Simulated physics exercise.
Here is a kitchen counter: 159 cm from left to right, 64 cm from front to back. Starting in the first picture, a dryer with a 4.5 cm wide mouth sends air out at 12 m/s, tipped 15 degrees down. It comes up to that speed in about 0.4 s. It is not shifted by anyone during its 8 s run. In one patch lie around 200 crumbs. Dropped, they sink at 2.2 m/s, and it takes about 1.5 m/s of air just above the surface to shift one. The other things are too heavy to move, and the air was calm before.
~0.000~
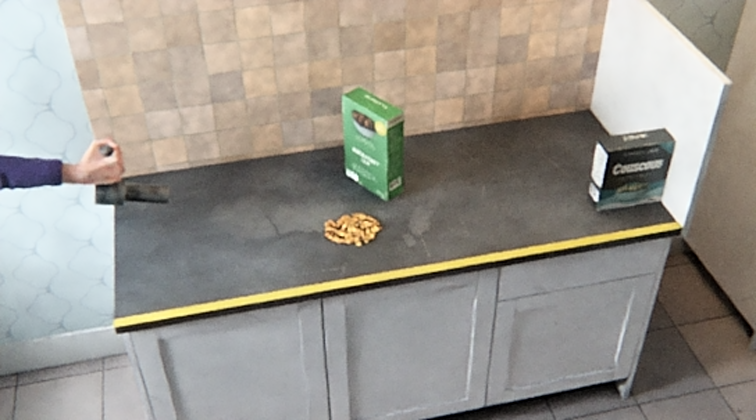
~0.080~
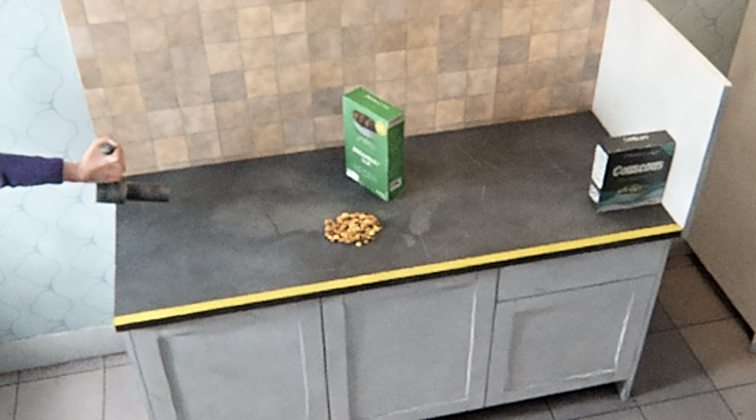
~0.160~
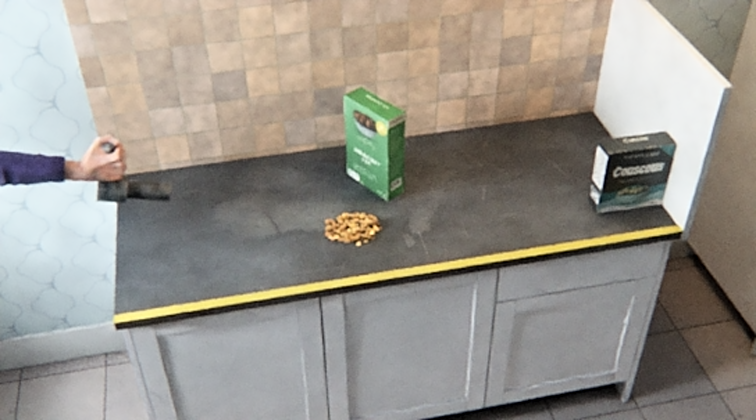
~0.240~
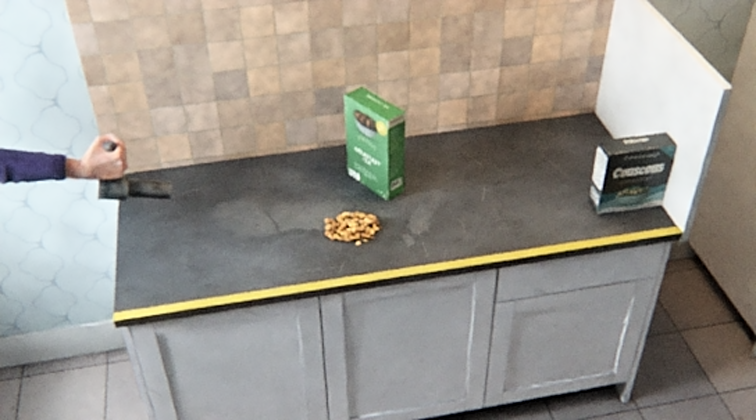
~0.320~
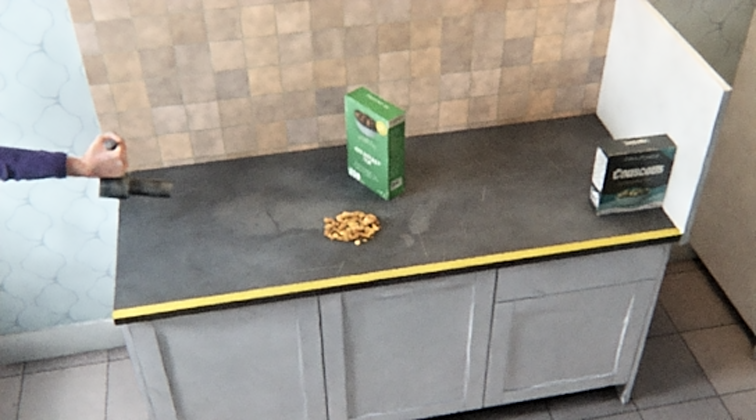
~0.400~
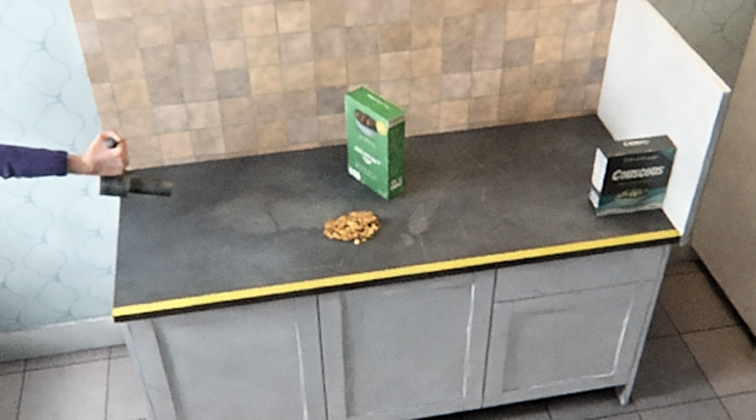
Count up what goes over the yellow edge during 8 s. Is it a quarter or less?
I suspect that edge gives up more than a quarter.
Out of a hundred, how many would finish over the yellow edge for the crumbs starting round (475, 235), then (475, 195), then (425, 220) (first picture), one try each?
Roughly 60 %, then 5 %, then 60 %.
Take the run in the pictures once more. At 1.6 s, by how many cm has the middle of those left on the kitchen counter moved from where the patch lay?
About 60 cm.
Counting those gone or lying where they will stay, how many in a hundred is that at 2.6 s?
Roughly 60 % of them.
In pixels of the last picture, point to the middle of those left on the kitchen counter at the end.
Around (580, 243).
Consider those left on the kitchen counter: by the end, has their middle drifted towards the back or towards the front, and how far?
It has moved to the near edge by around 20 cm.
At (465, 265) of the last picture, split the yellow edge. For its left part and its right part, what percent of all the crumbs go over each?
I'd guess near 3 percent left and close to 60 percent right.
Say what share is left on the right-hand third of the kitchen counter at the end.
30 %.
After 1.6 s the count stands so, 46 % are over the yellow edge; the middle of those still in play is near (554, 245).
After 2.6 s the count stands so, 54 % are over the yellow edge; the middle of those still in play is near (560, 249).
After 4.4 s the count stands so, 56 % are over the yellow edge; the middle of those still in play is near (564, 246).
After 8.0 s, at the end, 63 % are over the yellow edge; the middle of those still in play is near (569, 247).
